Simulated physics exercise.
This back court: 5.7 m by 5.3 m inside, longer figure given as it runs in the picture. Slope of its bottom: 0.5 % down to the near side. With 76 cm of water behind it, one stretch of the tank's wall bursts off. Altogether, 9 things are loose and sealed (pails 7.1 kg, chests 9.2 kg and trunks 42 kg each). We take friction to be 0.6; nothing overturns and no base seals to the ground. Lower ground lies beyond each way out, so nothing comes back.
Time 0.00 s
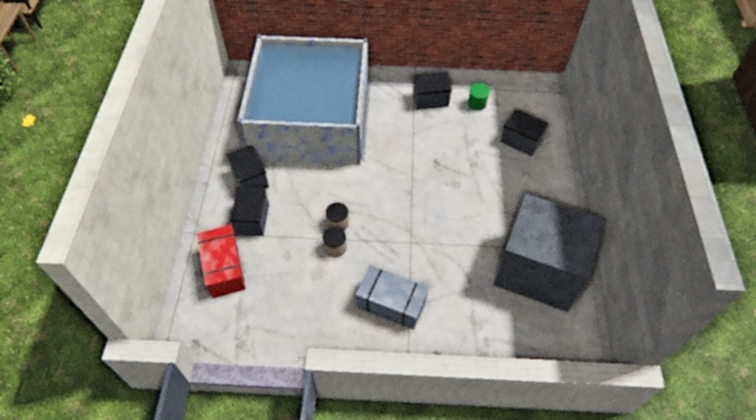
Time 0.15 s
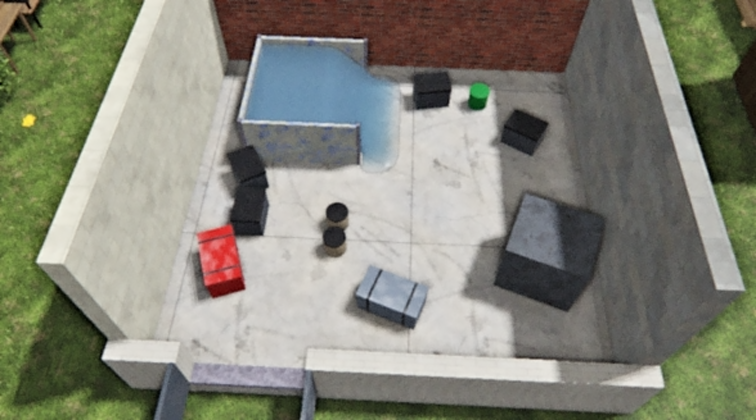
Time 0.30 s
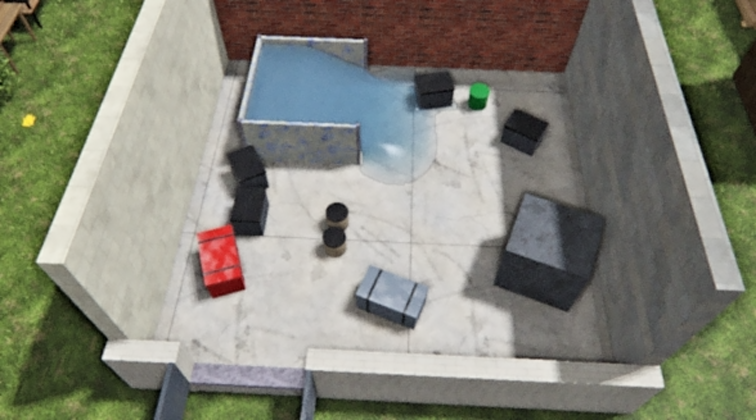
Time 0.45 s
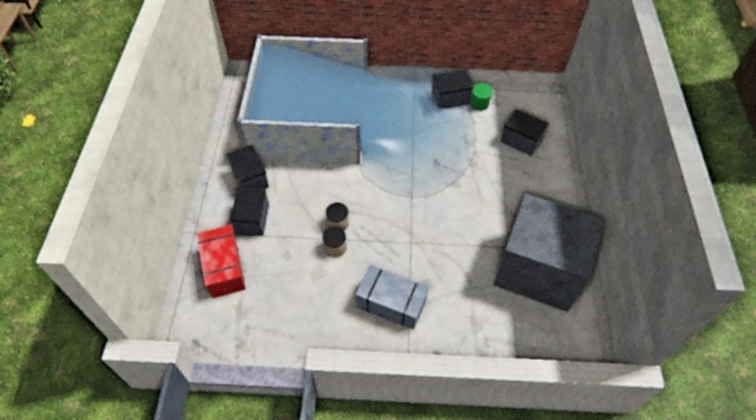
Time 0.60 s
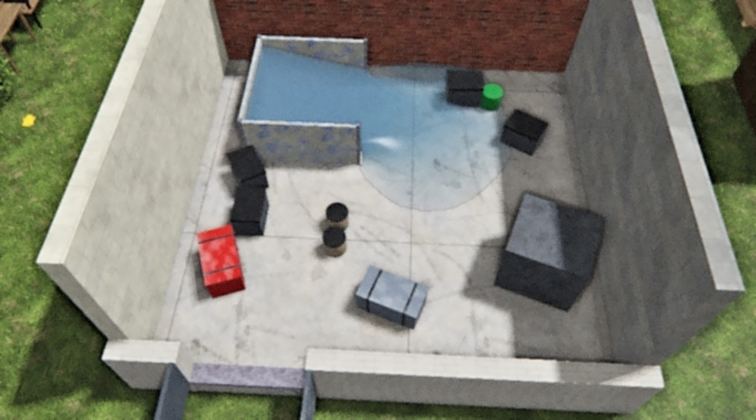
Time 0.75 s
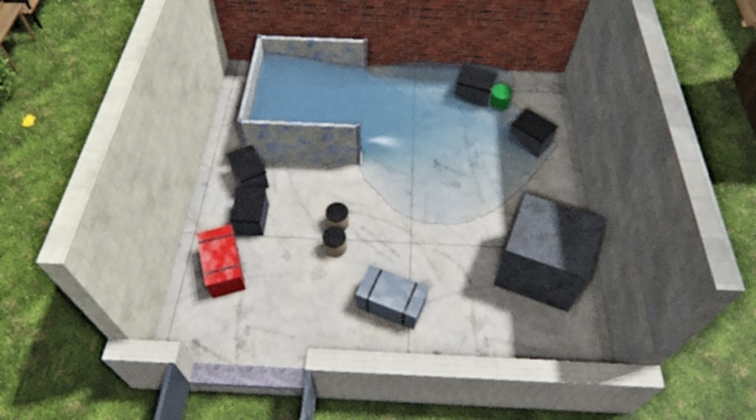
The clip opens on a walled court with a raised tank of water, dark boxes, a red trunk and a green pail. The tank's right side gives way and water fans out across the floor, nudging a dark box and the pail rightward, then shifting another dark box slightly near the right wall.
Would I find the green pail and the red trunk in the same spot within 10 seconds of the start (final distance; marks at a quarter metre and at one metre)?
One by one: Green pail: Is displaced far, red trunk: Scarcely budges.
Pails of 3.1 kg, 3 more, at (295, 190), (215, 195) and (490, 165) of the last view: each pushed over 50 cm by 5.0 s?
Taking them in order: Not far enough, not far enough and far enough.
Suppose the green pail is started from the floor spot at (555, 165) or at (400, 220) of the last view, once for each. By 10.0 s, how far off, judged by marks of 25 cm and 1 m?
At the first spot it winds up far off; at the second it winds up far off.
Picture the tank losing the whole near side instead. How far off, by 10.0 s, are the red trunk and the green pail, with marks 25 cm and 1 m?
Under that change the red trunk would be borne far and the green pail would sit tight.
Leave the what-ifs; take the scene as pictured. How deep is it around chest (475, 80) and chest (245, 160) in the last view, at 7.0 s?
Close to 10 and 7 centimetres.
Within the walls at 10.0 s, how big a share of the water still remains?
Remaining: Approx. 92 per cent.
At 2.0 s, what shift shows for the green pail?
Roughly 140 centimetres by that point.
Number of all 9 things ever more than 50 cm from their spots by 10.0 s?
It adds up to 8.
After 2.0 s the green pail is near (573, 82), 1.3 m from its start, afloat; the red trunk is near (218, 254), 0.0 m from its start, aground; 0 of 9 are out; 3 afloat.
After 4.5 s the green pail is near (530, 157), 1.5 m from its start, afloat; the red trunk is near (218, 254), 0.0 m from its start, aground; 0 of 9 are out; 3 afloat.
After 7.0 s the green pail is near (421, 197), 2.3 m from its start, aground; the red trunk is near (218, 254), 0.0 m from its start, aground; 0 of 9 are out; 5 afloat.
After 10.0 s the green pail is near (413, 202), 2.4 m from its start, aground; the red trunk is near (218, 254), 0.0 m from its start, aground; 0 of 9 are out; 3 afloat.
